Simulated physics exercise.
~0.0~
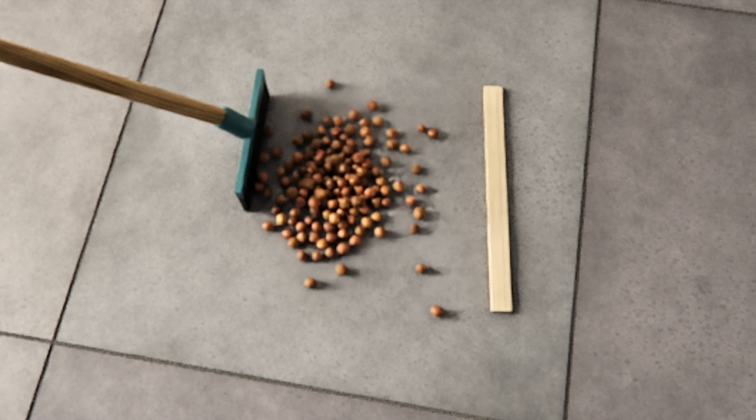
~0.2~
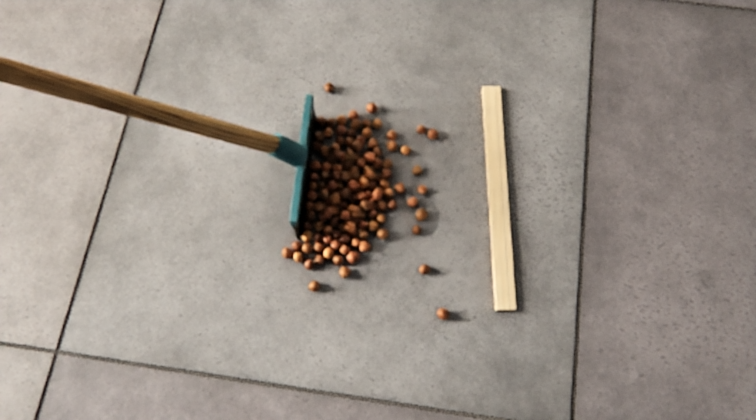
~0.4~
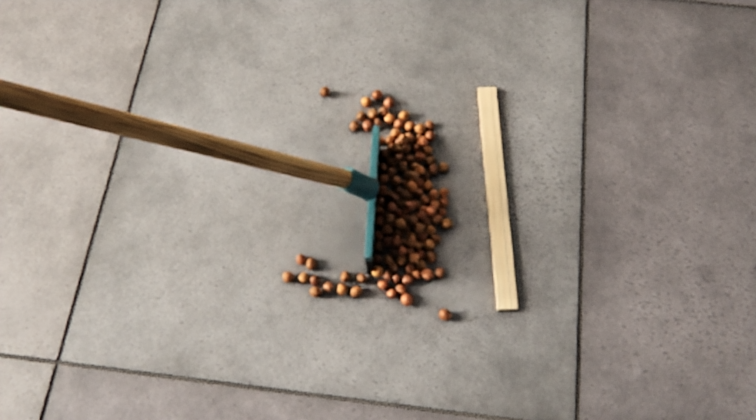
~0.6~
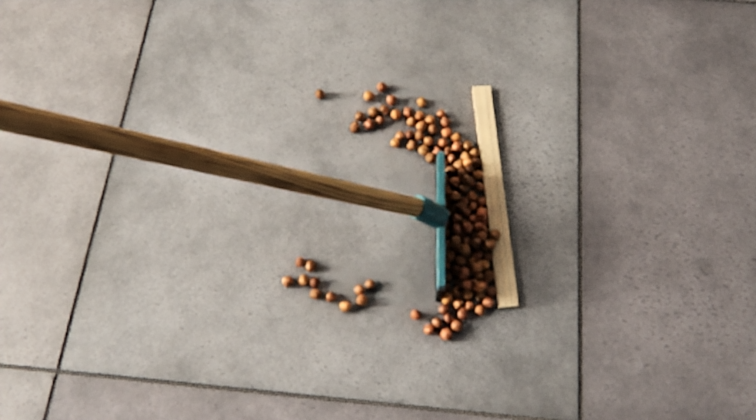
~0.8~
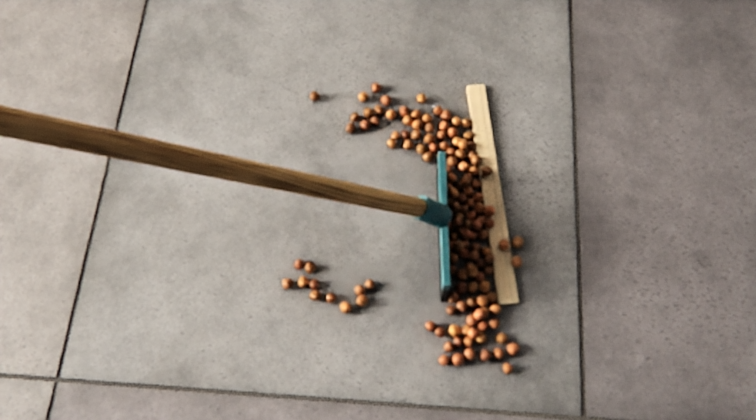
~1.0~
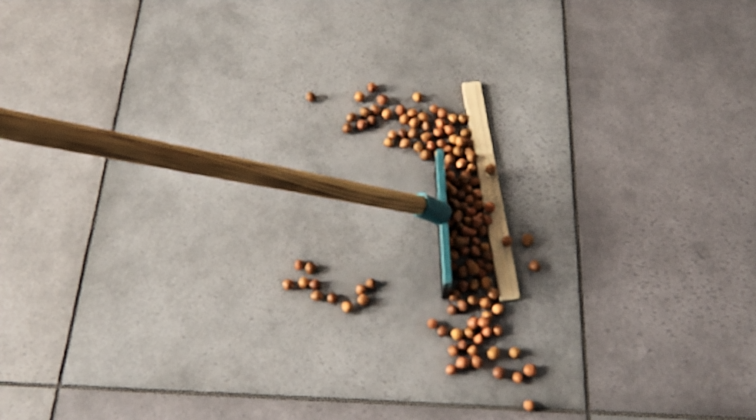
At the start, a teal squeegee on a wooden handle stands just left of a loose pile of hazelnuts on grey floor tiles, with a pale wooden strip lying farther right. The blade moves right into the pile and pushes most of it along, while some nuts slip around both ends and trail behind. It then packs the nuts against the strip and halts just short of it. More nuts spill past the lower end, and a few cross the strip. Finally, the blade rests still, with most nuts left before the strip or scattered around and little on or behind it.
